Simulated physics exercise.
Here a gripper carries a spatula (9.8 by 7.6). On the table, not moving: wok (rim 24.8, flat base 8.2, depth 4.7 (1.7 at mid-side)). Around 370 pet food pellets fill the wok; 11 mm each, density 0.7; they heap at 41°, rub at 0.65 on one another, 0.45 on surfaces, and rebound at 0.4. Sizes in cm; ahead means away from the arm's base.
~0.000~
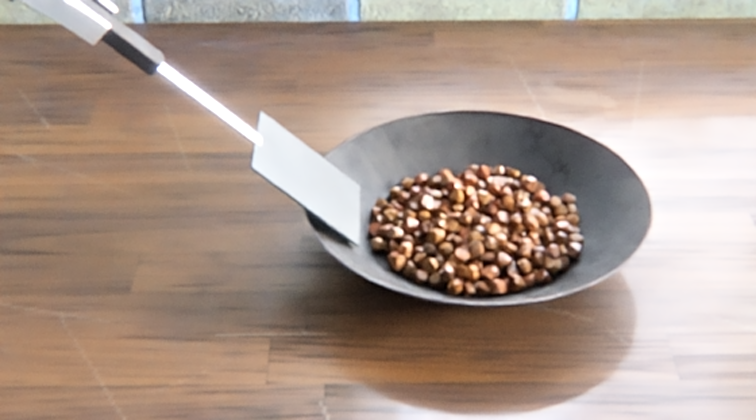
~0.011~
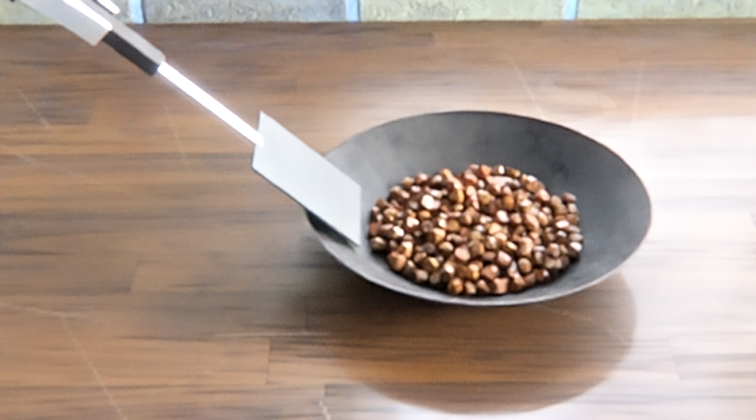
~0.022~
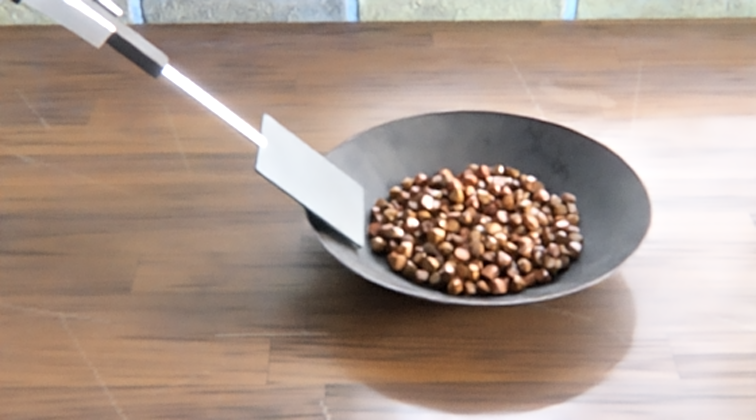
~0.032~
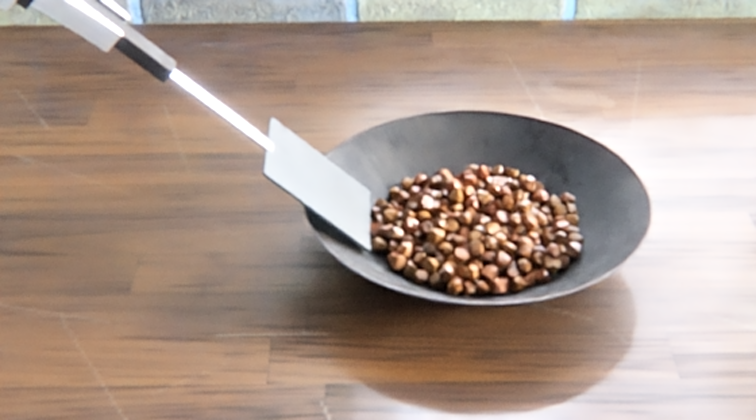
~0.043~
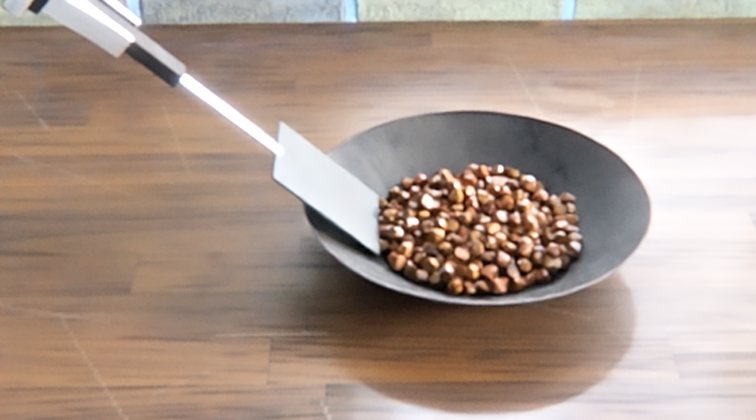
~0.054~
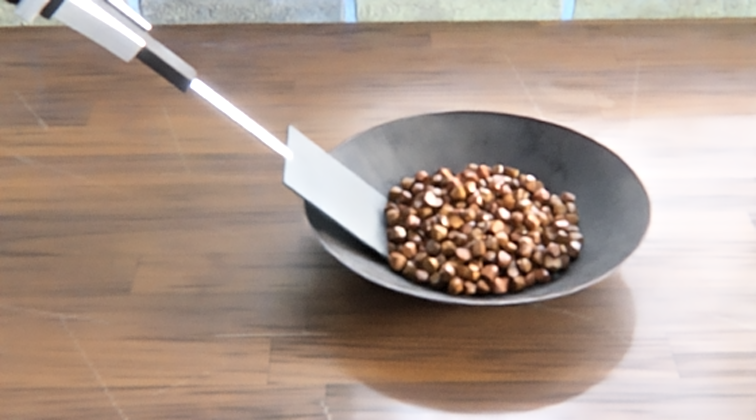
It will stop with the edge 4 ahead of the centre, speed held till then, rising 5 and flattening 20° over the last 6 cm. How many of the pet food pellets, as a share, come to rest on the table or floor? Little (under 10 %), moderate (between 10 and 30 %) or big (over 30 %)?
A little share, under 10 %, ends on the table or floor.
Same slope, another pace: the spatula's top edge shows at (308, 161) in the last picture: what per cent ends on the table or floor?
Some 20 per cent.
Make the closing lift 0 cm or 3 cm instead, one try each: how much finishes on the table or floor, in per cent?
About 15 and 0 per cent.
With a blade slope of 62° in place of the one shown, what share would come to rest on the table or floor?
It would be near 0 per cent.
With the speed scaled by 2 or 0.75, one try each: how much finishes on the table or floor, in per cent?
About 25 and 0 per cent.
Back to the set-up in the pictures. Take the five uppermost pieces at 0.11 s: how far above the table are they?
Roughly 5 cm.
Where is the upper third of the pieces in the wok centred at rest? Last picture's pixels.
Near (581, 203).
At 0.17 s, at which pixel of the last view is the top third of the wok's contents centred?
At about (553, 202).
After 0.11 s, sloping 43°, highest piece 5 above the table; 367 in the wok.
After 0.17 s, sloping 33°, highest piece 7 above the table; 360 in the wok, 7 on the blade or in flight.
After 0.40 s, sloping 23°, highest piece 6 above the table; 355 in the wok, 11 on the table or floor, 1 on the blade or in flight.
After 1.45 s, sloping 23°, highest piece 6 above the table; 353 in the wok, 14 on the table or floor.
In the end, 353 in the wok, 14 on the table or floor. That is 4 % on the table or floor.
